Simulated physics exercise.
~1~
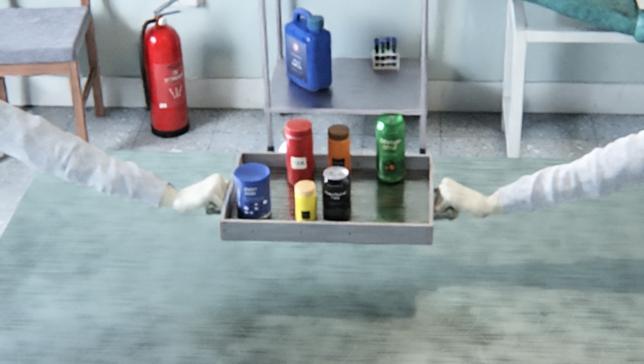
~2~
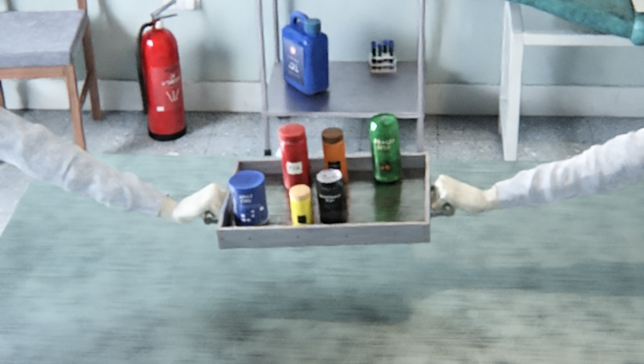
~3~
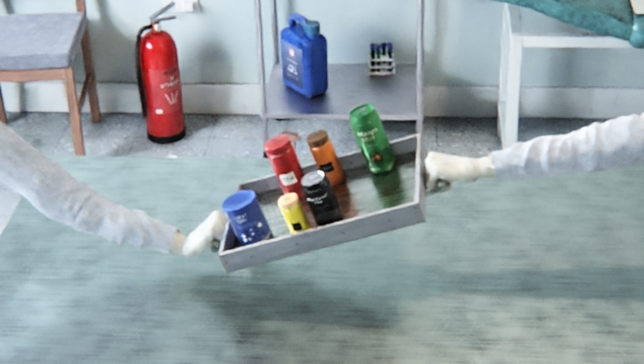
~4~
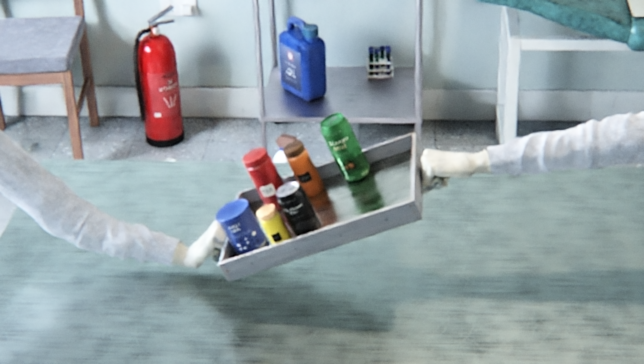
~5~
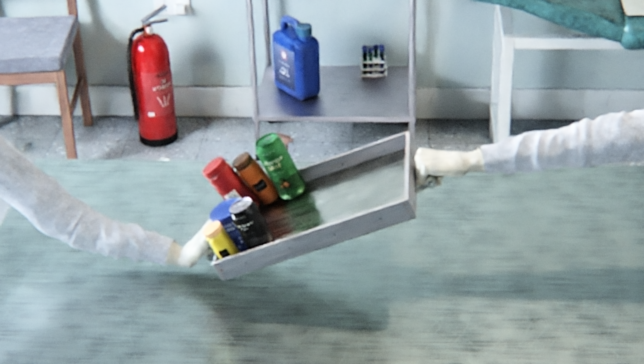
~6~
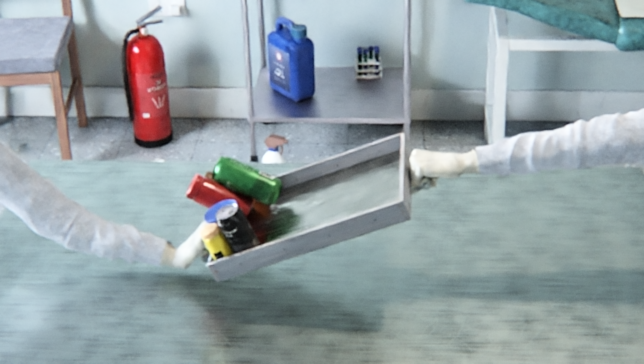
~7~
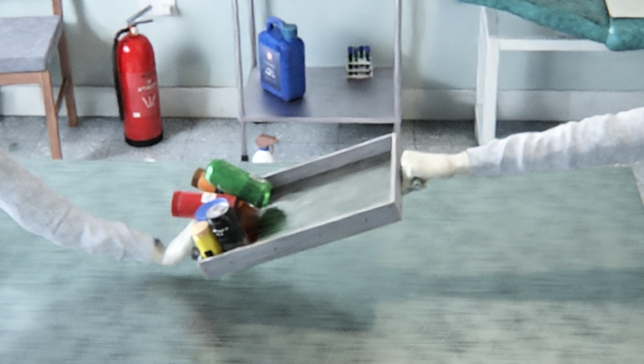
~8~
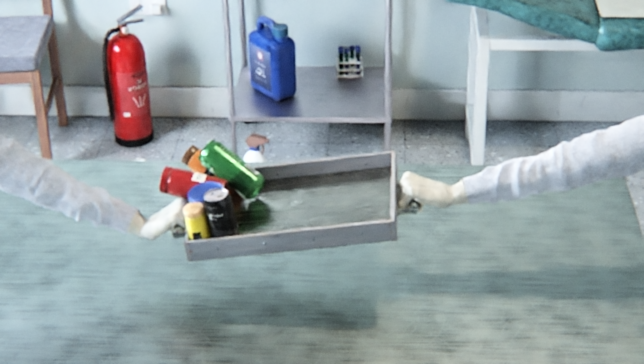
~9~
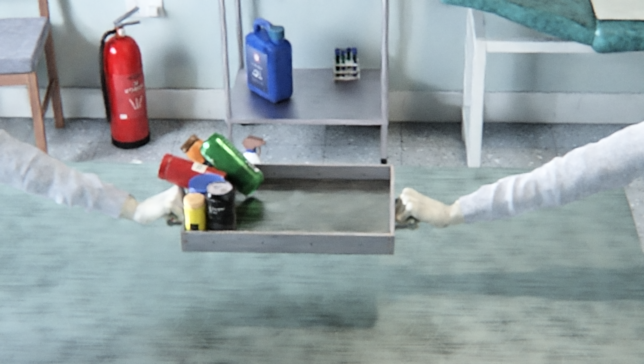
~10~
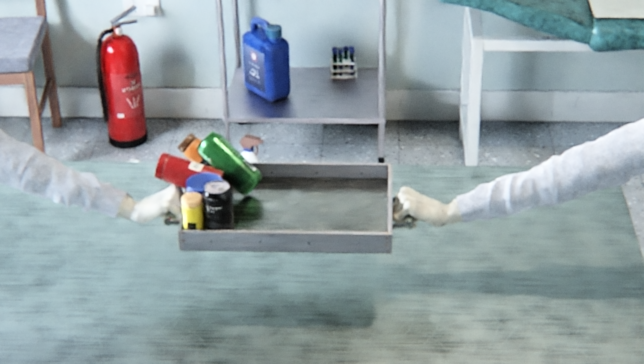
In this clip, two gloved hands tip a tray of six upright containers down to the left, and they slide into that end, where the red, green and orange ones topple; the tray is levelled with those three still heaped beside the upright yellow and black ones.
